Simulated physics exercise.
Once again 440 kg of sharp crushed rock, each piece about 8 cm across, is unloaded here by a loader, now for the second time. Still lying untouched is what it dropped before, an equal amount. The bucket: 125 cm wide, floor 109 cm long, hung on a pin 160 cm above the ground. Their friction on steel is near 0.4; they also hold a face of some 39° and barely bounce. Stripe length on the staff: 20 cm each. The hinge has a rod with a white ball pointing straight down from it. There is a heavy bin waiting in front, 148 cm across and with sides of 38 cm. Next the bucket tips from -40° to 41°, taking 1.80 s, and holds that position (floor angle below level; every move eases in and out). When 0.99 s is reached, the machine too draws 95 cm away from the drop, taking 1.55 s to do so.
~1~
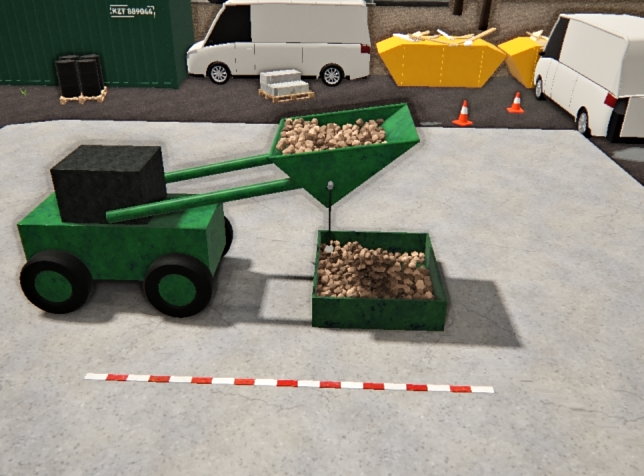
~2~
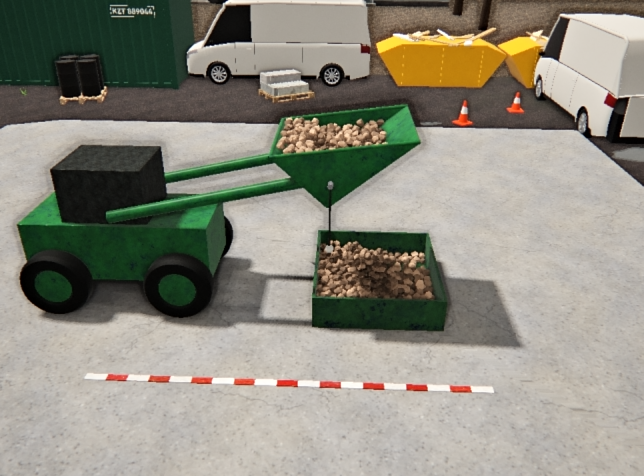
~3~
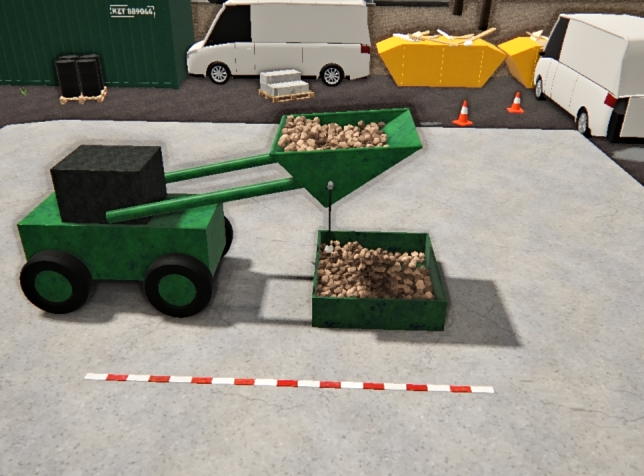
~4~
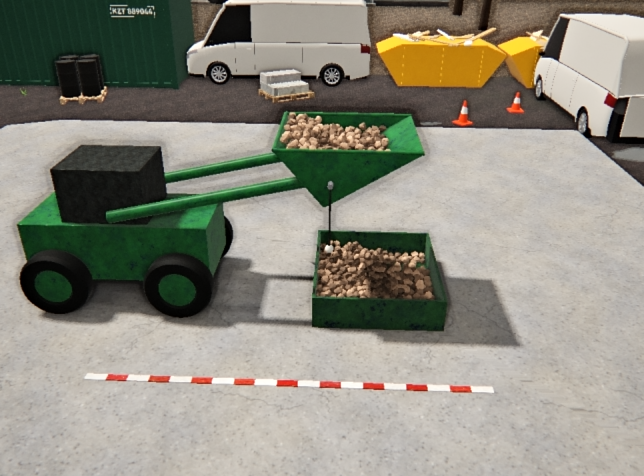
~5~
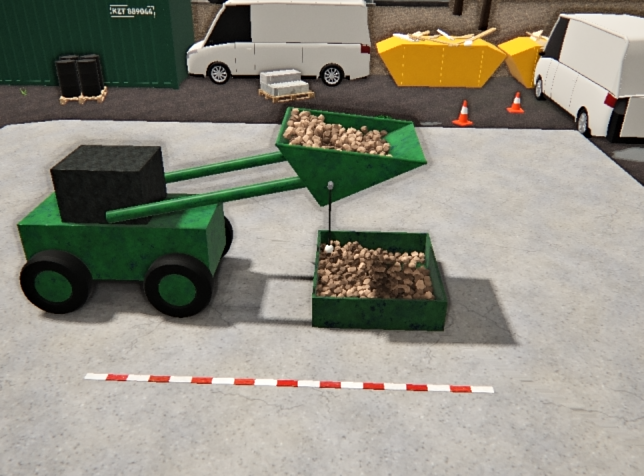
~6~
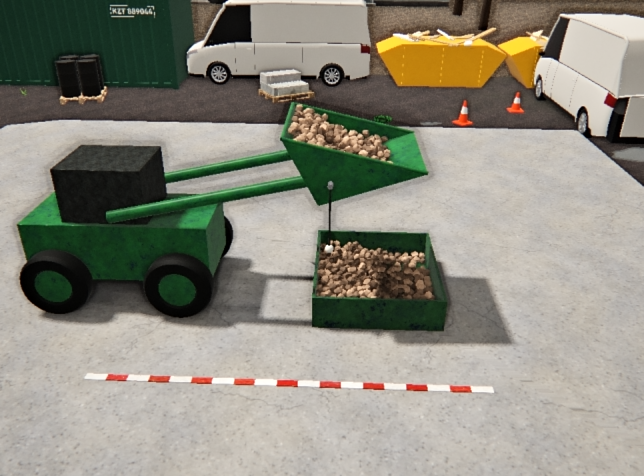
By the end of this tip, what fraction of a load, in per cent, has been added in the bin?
I would say about 97 percent.
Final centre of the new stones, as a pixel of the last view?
They end up centred around (368, 269).
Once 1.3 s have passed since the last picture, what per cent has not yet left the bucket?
Still inside: Some 20 %.
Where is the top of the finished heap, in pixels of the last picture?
Pretty much at (347, 256), give or take.
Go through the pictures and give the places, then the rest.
In the first frame, the bucket is at -40°, its lip at (420, 141); the top of the load is at (341, 132). The earlier load is highest near (340, 278), 29 cm above ground level, 100 % in the bin.
The second frame shows lip at (420, 142), floor tilted -39°, highest stones at (311, 132).
The third frame shows lip at (422, 147), floor tilted -36°, highest stones at (302, 129).
The fourth frame shows lip at (425, 154), floor tilted -32°, highest stones at (296, 124).
The fifth frame shows lip at (427, 163), floor tilted -26°, highest stones at (296, 119).
In the sixth frame, the bucket is at -19°, its lip at (428, 174); the top of the load is at (301, 115).
Then, 0.8 s after the last picture the floor is at 28°; in per cent of one load, 100 in the bucket, 100 in the bin; the foremost stones are at (427, 280).
Then, 1.3 s after the last picture the floor is at 41°; in per cent of one load, 22 in the bucket, 178 in the bin; the foremost stones are at (429, 288).
Then, 2.4 s after the last picture the floor is at 41°; in per cent of one load, 0 in the bucket, 1 short of the bin, 197 in the bin, 2 beside or beyond the bin; the foremost stones are at (429, 279).
Then, 5.2 s after the last picture the floor is at 41°; in per cent of one load, 0 in the bucket, 1 short of the bin, 197 in the bin, 2 beside or beyond the bin; the foremost stones are at (429, 279). Net gain in the bin, 97.
